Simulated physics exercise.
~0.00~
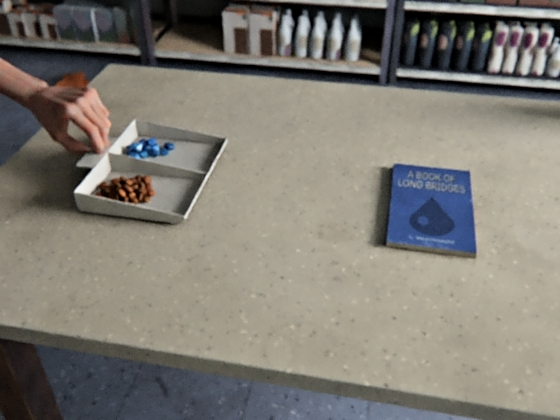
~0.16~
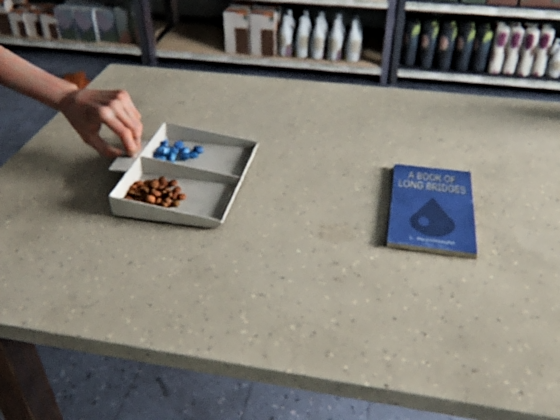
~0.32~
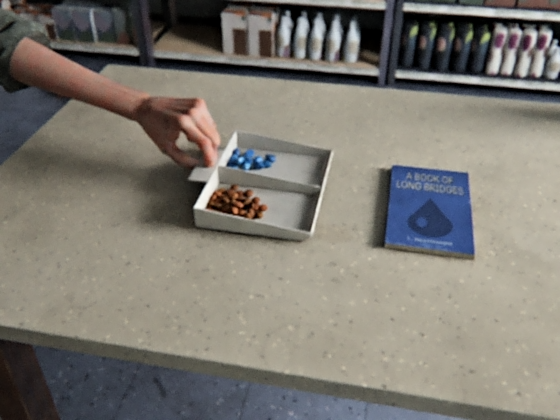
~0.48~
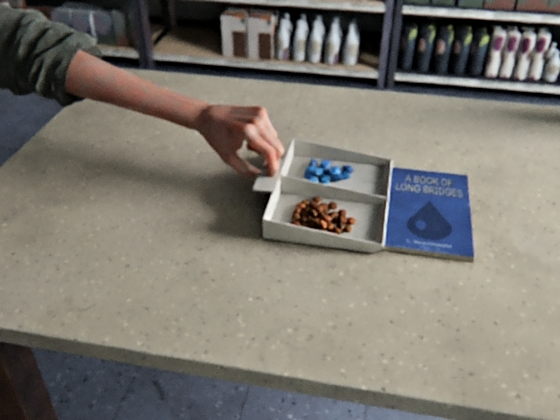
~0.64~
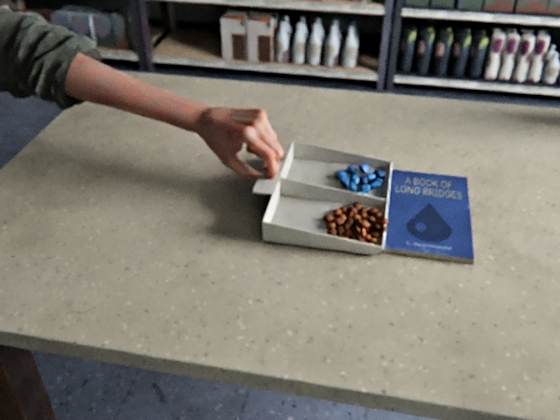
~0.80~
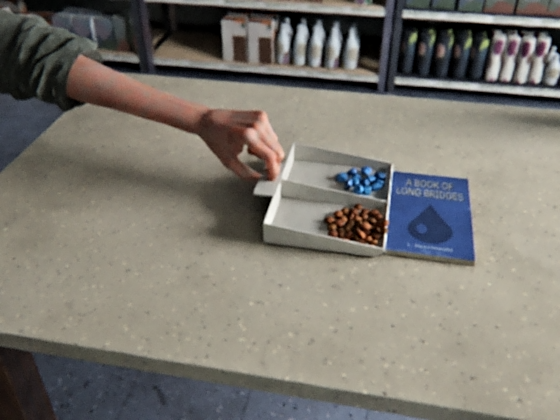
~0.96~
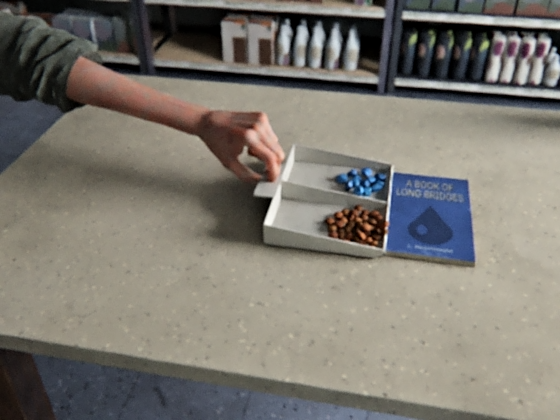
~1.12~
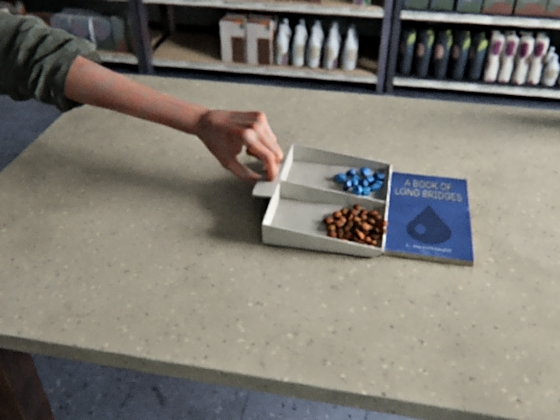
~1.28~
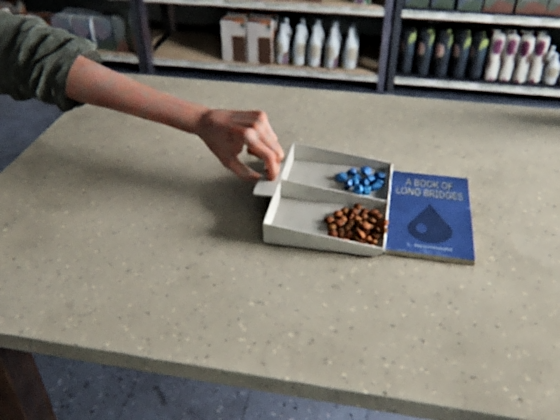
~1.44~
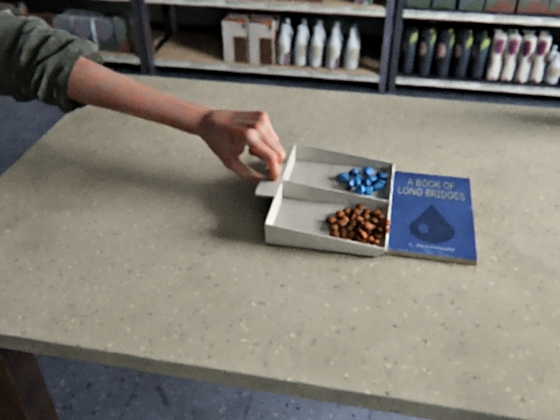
A divided tray is pushed right by a hand into a book, its contents sliding forward inside.
